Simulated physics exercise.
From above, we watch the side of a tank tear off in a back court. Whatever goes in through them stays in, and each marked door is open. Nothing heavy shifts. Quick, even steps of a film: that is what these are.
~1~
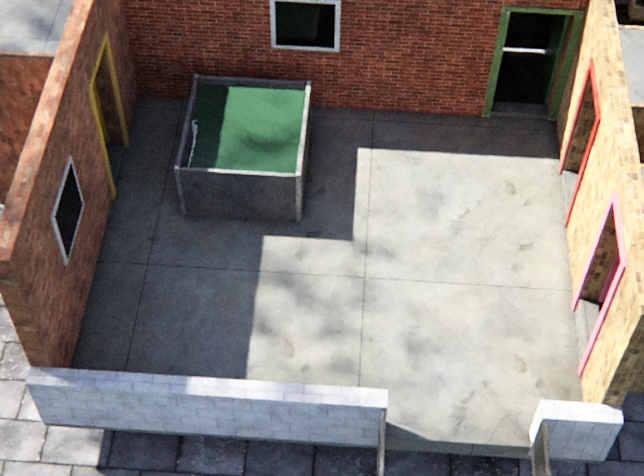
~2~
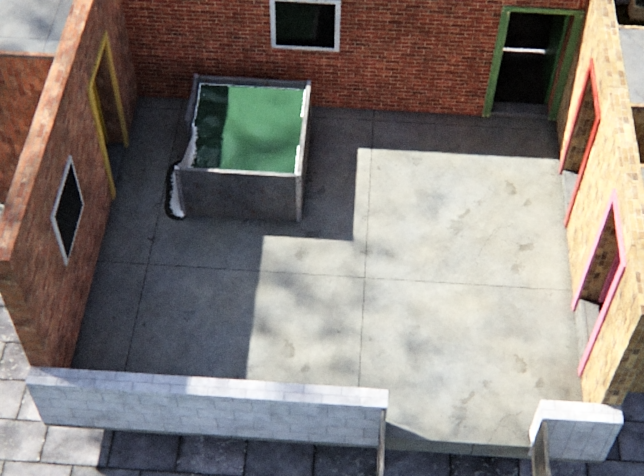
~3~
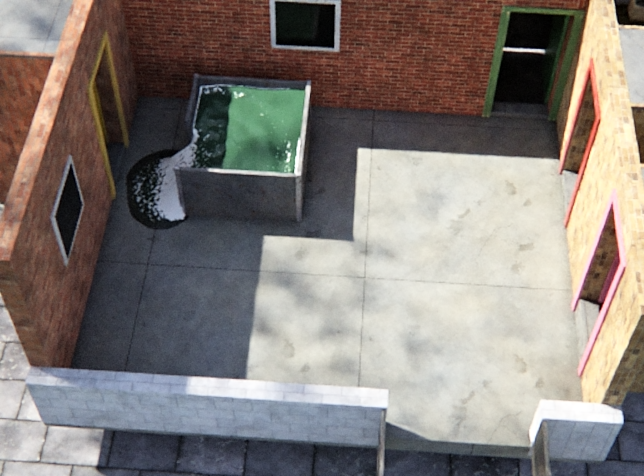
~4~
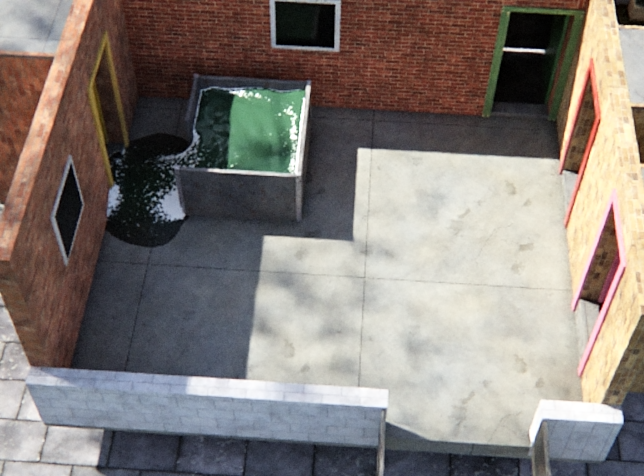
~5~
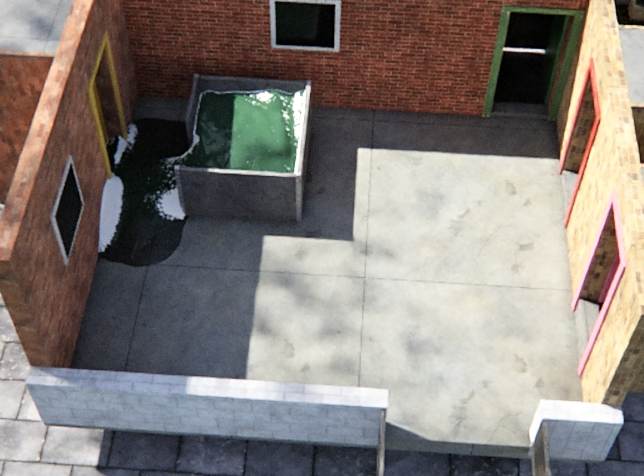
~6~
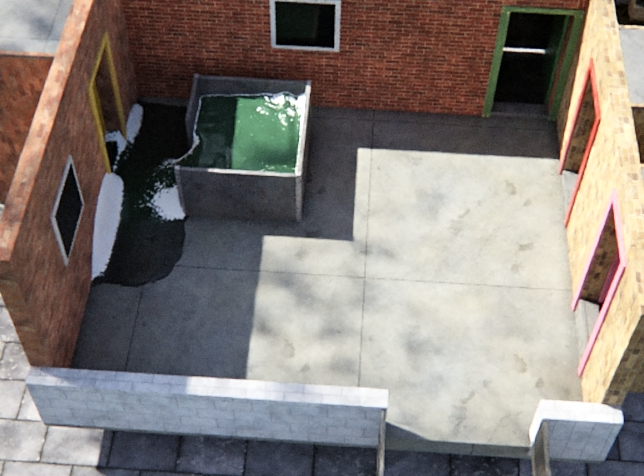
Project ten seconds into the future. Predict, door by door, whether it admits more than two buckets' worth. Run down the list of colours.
One by one: The green door copes honestly; the red door copes honestly; the pink door copes honestly; the yellow door gets overwhelmed honestly.
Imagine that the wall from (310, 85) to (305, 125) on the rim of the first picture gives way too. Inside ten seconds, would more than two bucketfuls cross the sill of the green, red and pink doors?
One by one: Green goes over, red goes over, pink stays under.
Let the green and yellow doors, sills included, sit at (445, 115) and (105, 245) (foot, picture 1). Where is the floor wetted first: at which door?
Result: The door marked yellow.
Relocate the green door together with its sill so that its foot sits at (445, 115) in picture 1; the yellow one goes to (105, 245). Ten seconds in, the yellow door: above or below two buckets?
Answer: Yellow is flooded.
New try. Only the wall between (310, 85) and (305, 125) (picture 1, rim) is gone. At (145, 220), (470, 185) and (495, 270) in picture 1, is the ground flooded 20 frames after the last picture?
In turn: Not flooded, under water, covered.
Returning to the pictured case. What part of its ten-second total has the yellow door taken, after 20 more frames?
It works out at roughly 85 percent of the ten-second total.
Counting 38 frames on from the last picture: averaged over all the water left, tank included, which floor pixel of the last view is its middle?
My reading is close to (290, 249).
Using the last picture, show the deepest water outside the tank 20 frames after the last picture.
Near (118, 181).
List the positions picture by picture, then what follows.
Still water in the water tank at (246, 128), in the first picture.
The front is at (181, 217), out from the gap at (189, 175), in the second picture.
The front is at (137, 170), out from the gap at (189, 176), in the third picture.
Water pours out at (189, 177) and has run to (108, 223), in the fourth picture.
The front is at (100, 253), out from the gap at (189, 177), in the fifth picture.
Water pours out at (189, 177) and has run to (93, 281), in the sixth picture.
A moment on, water covers 15 % of the floor; the green door not reached, the red door not reached, the pink door not reached, the yellow door far over two buckets in.
Next, water covers 25 % of the floor; the green door not reached, the red door not reached, the pink door not reached, the yellow door far over two buckets in.
Then, water covers 45 % of the floor; the green door not reached, the red door not reached, the pink door not reached, the yellow door far over two buckets in.
Later, water covers 85 % of the floor; the green door wet at the sill, nothing in, the red door wet at the sill, nothing in, the pink door wet at the sill, nothing in, the yellow door far over two buckets in.
In the end, water covers 95 % of the floor; the green door wet at the sill, nothing in, the red door wet at the sill, nothing in, the pink door wet at the sill, nothing in, the yellow door far over two buckets in.
